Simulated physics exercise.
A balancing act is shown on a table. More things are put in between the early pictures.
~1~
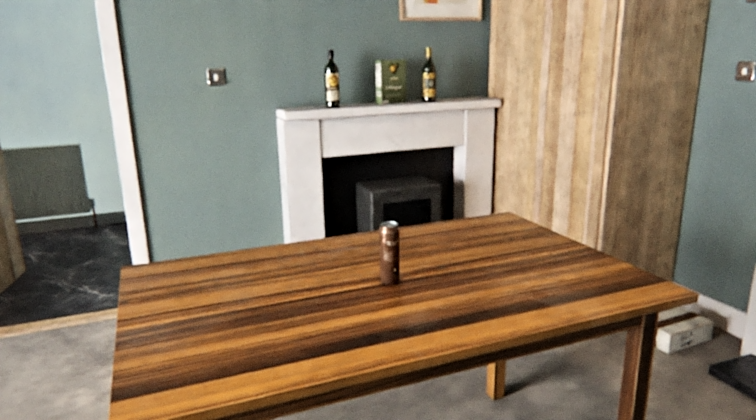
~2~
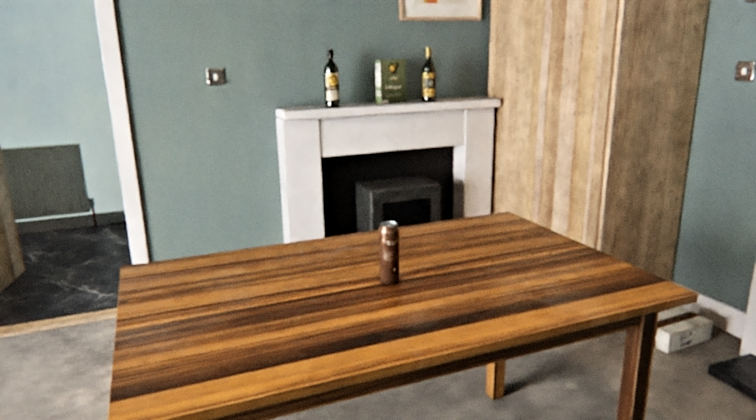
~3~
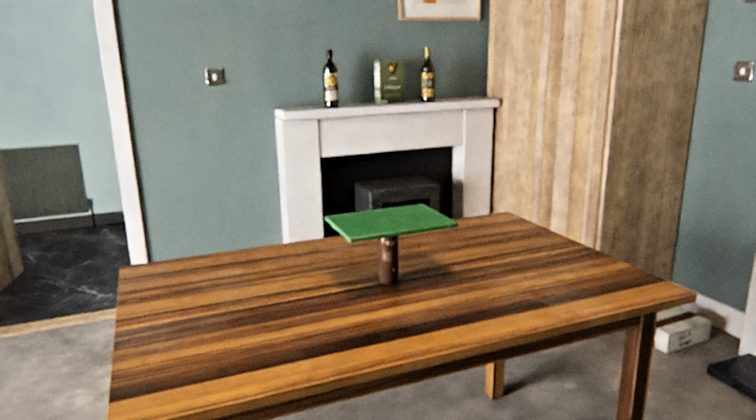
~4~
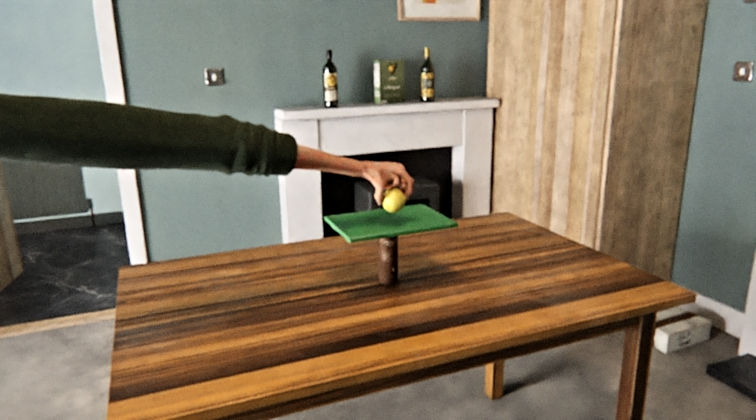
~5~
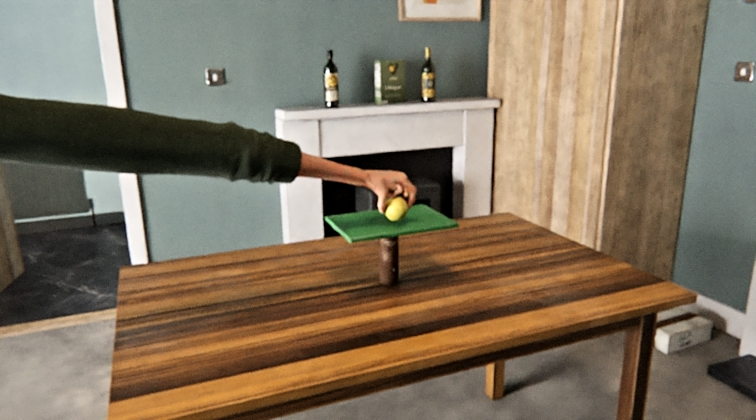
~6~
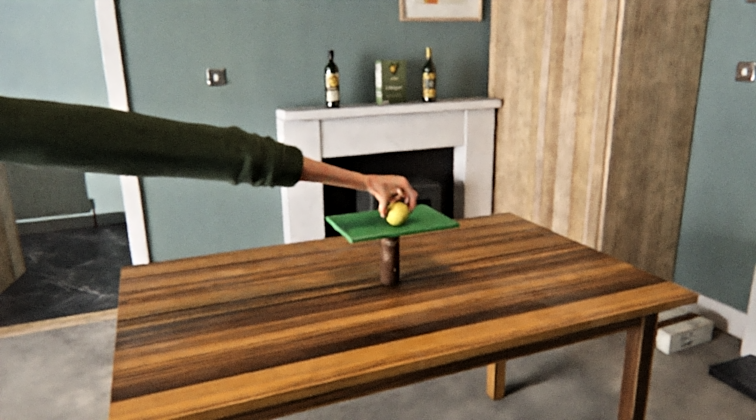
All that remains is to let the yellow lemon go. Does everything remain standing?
Yes, I'd say it stands firm, no trouble.
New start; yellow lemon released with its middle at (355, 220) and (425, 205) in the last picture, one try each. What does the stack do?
Trial 1: Falls over. Trial 2: Falls over.
Then, 0.20 s on from there, no change.
Then, 0.50 s on from there, yellow lemon resting near (397, 214).
In the end, all 3 unmoved. At the end, from the last picture's camera, yellow lemon near (397, 214). The stack stays up.
